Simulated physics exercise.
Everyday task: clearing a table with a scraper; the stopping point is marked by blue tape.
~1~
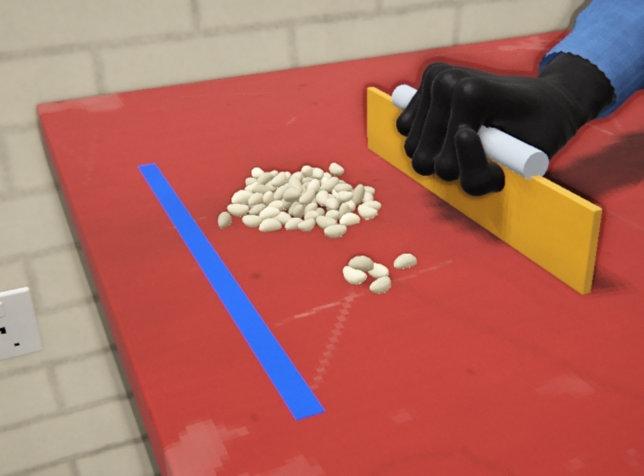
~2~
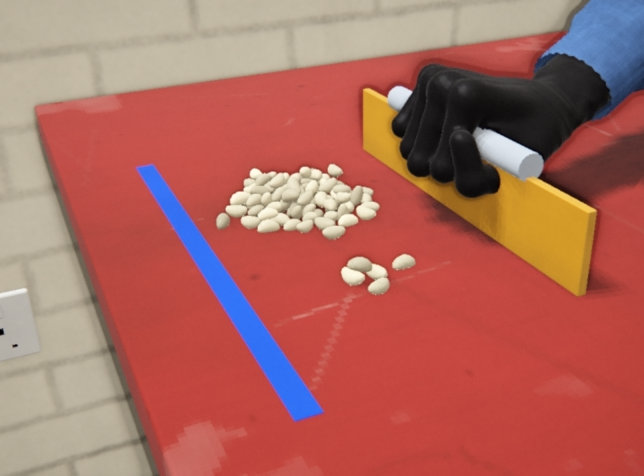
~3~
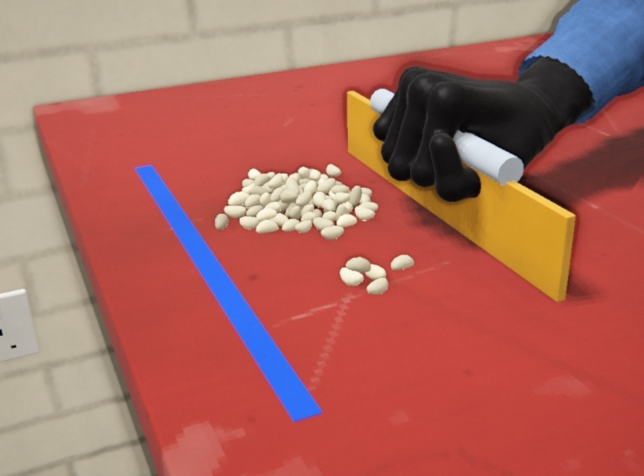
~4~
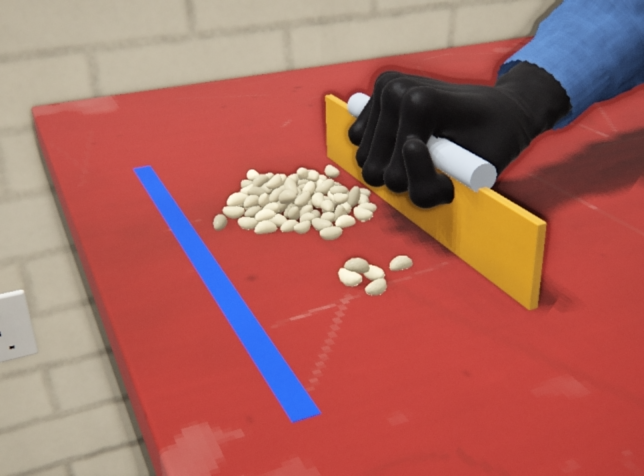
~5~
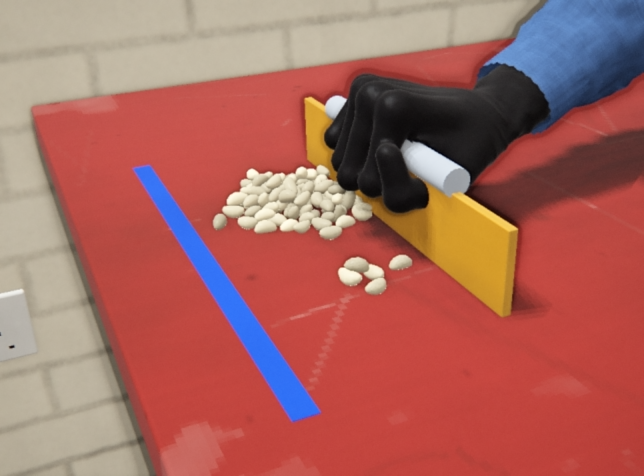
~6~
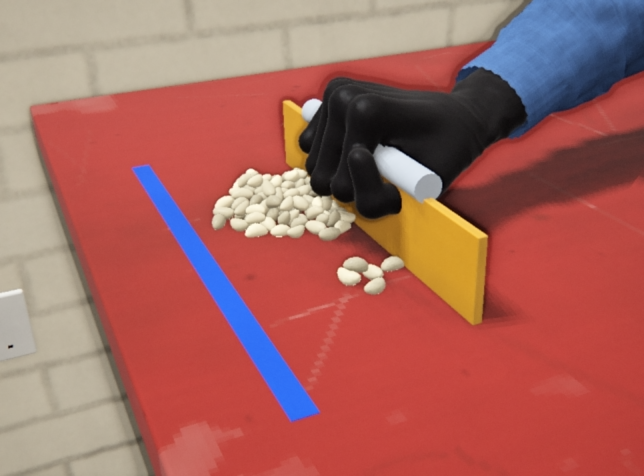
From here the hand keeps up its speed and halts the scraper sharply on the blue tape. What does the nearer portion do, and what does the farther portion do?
Nearer portion: Nothing comes off; farther portion: Some comes off.
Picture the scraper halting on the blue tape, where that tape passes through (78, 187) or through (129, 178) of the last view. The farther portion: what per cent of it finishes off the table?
First stop around 100 per cent, second stop around 30 per cent.
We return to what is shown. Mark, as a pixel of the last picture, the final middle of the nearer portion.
About (210, 315).
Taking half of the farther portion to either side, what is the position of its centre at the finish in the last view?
When nothing moves any more, the middle sits at roughly (133, 239) in the last picture.
Then, 0.45 s later than the last frame, scraper still moving, near (271, 171); nearer portion all on the table, its front near (286, 295); farther portion all on the table, its front near (143, 219).
Then, 0.91 s later than the last frame, scraper stopped at the blue tape; nearer portion all on the table, its front near (186, 308); farther portion about a tenth over the edge.
Then, 1.19 s later than the last frame, scraper stopped at the blue tape; nearer portion all on the table, its front near (169, 321); farther portion roughly a quarter over the edge.
When it is over, scraper stopped at the blue tape; nearer portion all on the table, its front near (169, 321); farther portion roughly a quarter over the edge.
